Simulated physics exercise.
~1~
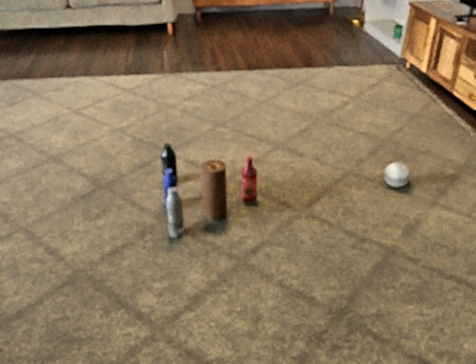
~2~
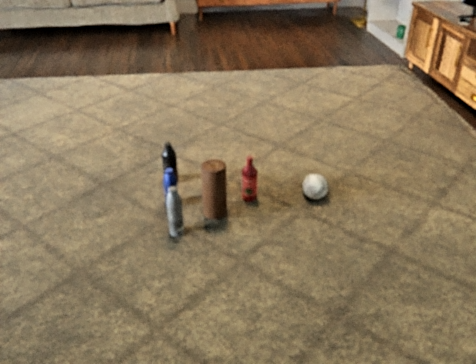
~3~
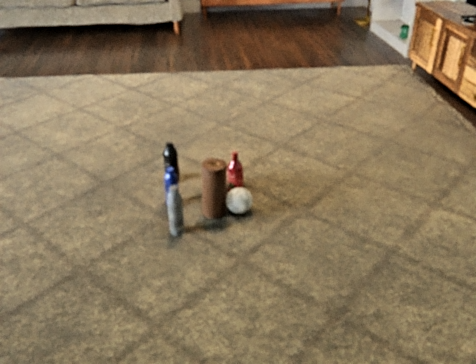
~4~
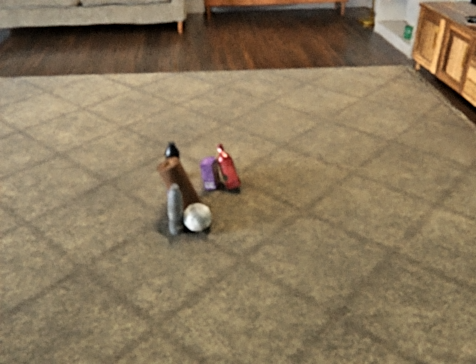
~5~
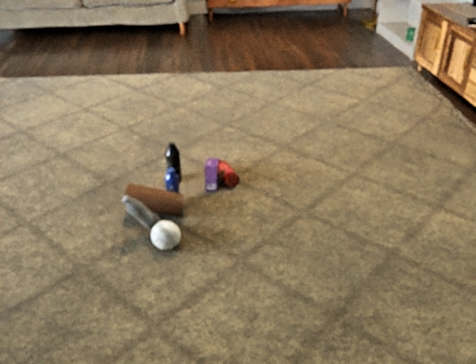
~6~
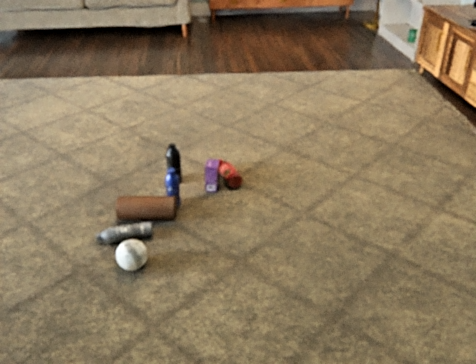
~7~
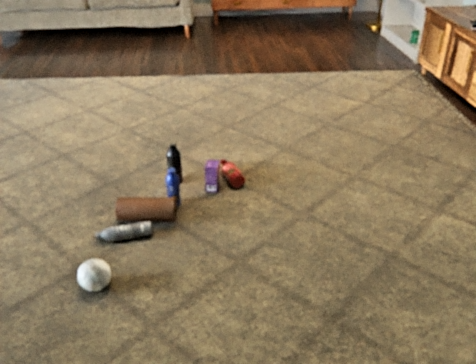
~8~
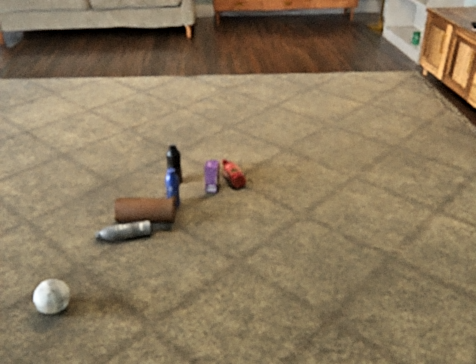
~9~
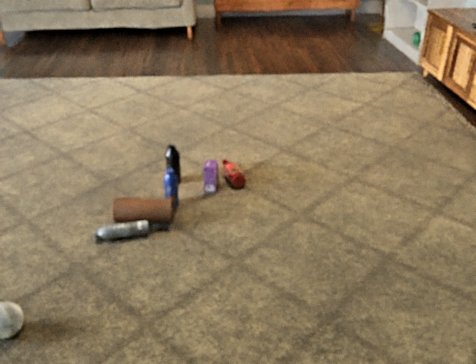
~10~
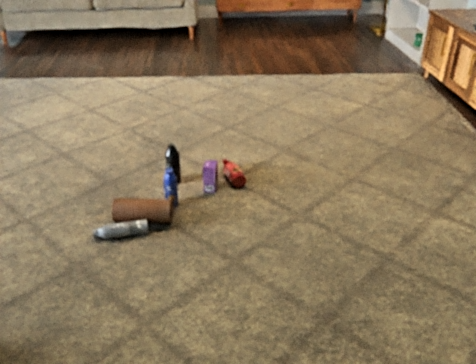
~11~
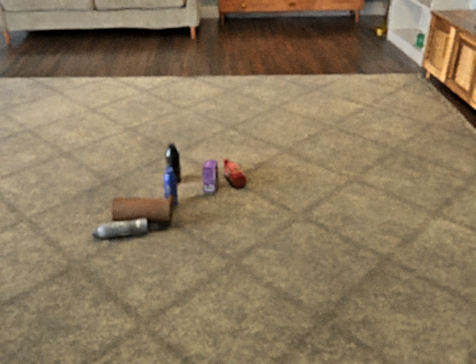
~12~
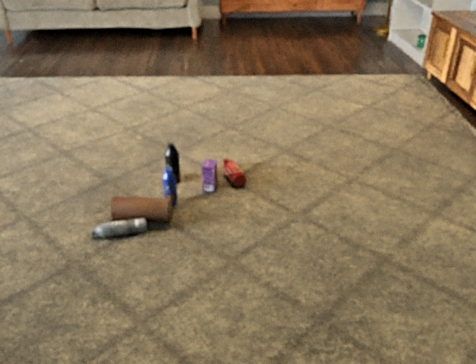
At first, a black bottle, a blue bottle, a grey bottle, a brown roll and a red bottle stand grouped on a patterned carpet while a white ball rolls in from the right. The ball reaches the red bottle and the brown roll, and both begin to lean as a purple carton comes into view behind them. The red bottle drops onto its side, then the roll and the grey bottle topple toward the left. The ball rolls on toward the lower left and leaves view. At the end, those three lie on the carpet, while the purple carton, blue bottle and black bottle remain upright.
